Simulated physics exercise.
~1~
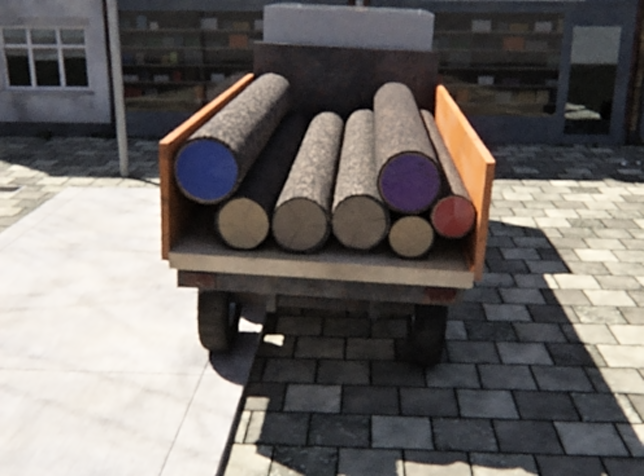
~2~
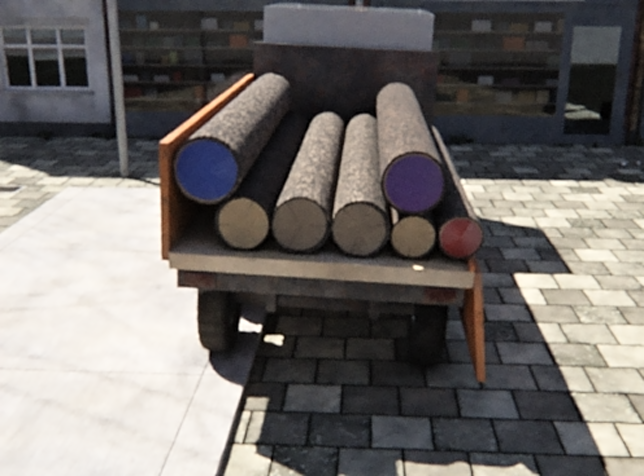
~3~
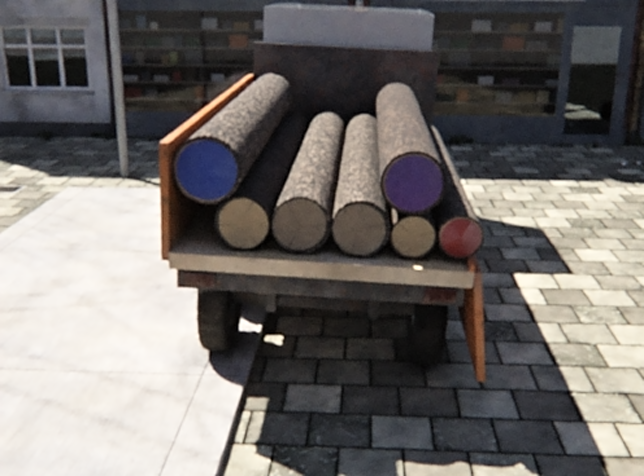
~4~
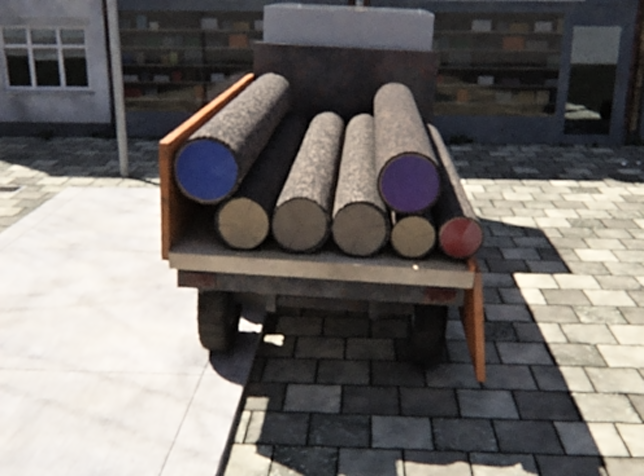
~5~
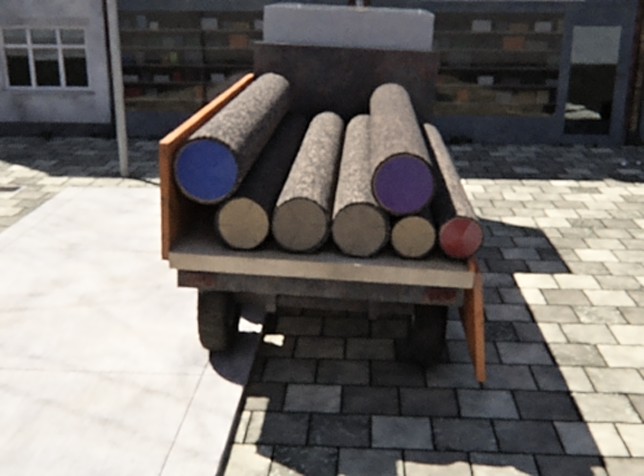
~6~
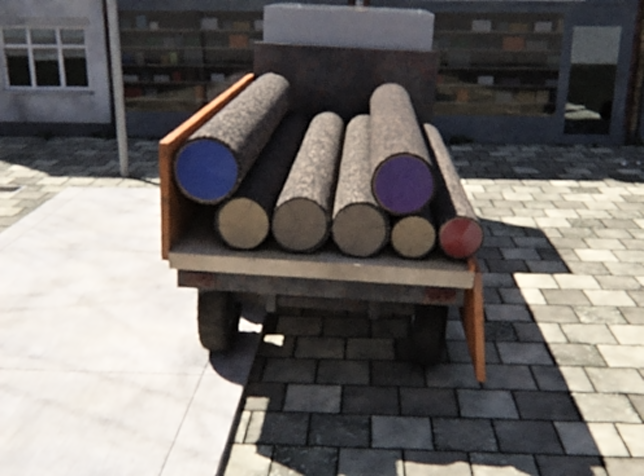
The truck's right side panel drops open, the logs shift slightly, and all stay aboard.
